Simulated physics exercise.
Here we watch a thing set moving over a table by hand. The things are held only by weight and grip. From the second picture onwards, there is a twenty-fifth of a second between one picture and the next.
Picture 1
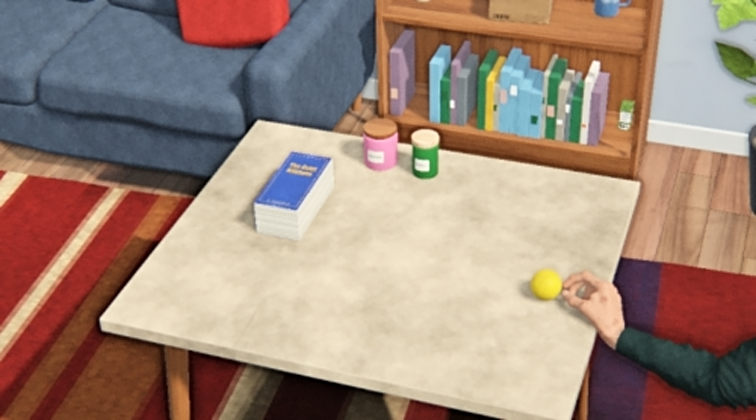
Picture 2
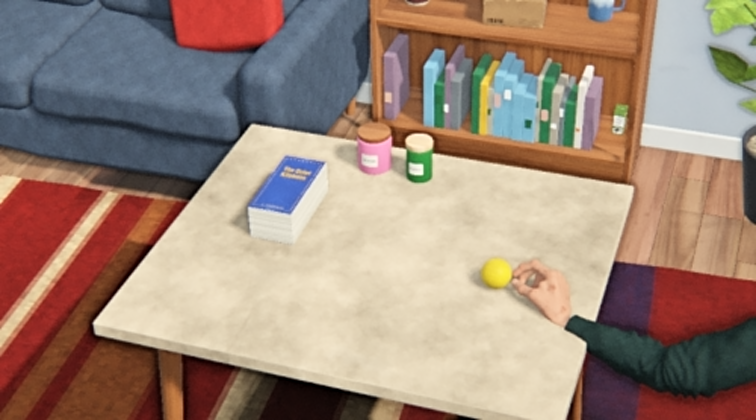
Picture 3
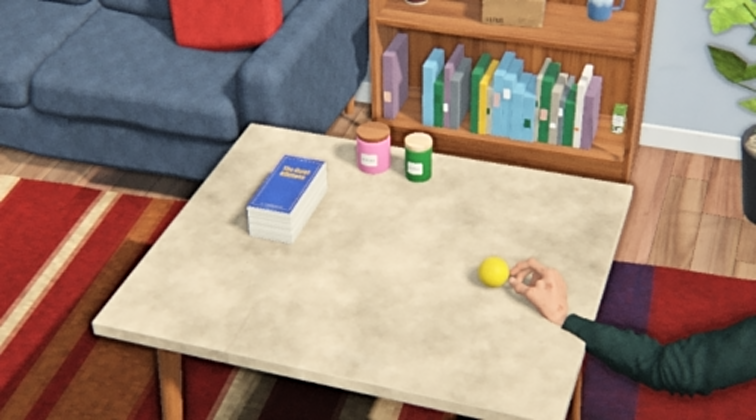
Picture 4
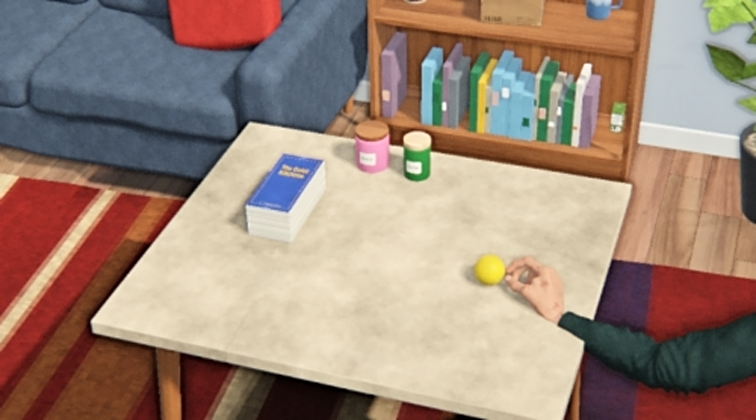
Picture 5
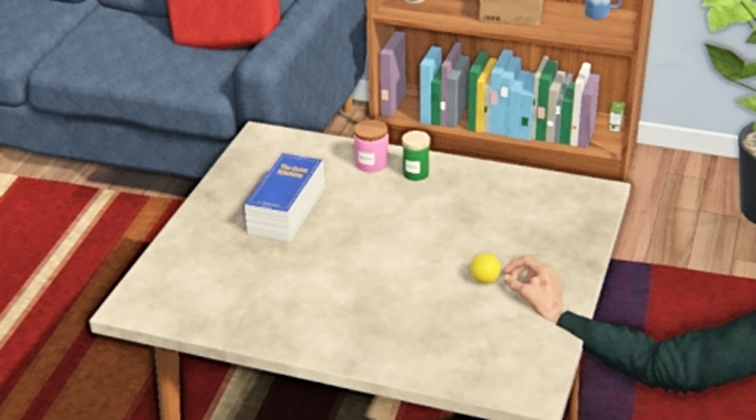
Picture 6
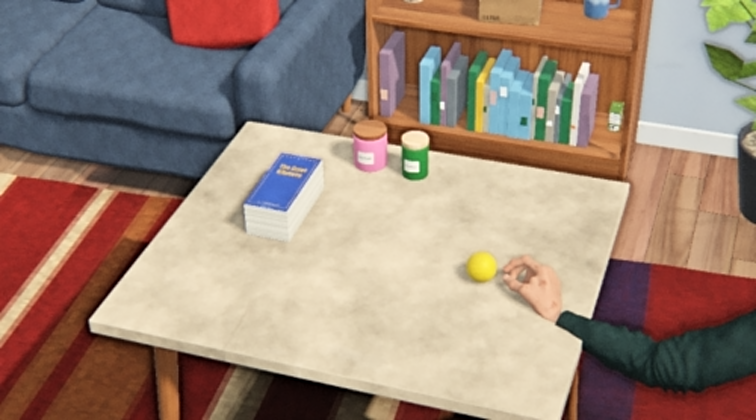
In the video, a hand moves a yellow lemon left across a table holding a blue-covered book and two jars, then the hand stays nearly still while the lemon moves slowly away from its fingers, slightly farther left.
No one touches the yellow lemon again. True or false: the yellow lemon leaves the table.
False.
Then, 0.20 s on from there, yellow lemon shifted about its own width near (468, 263).
Then, 0.40 s on from there, yellow lemon shifted about its own width near (458, 259).
Then, 0.80 s on from there, yellow lemon shifted well along near (444, 254).
In the end, moved from the start, yellow lemon. At the end, from the last picture's camera, yellow lemon near (438, 252).
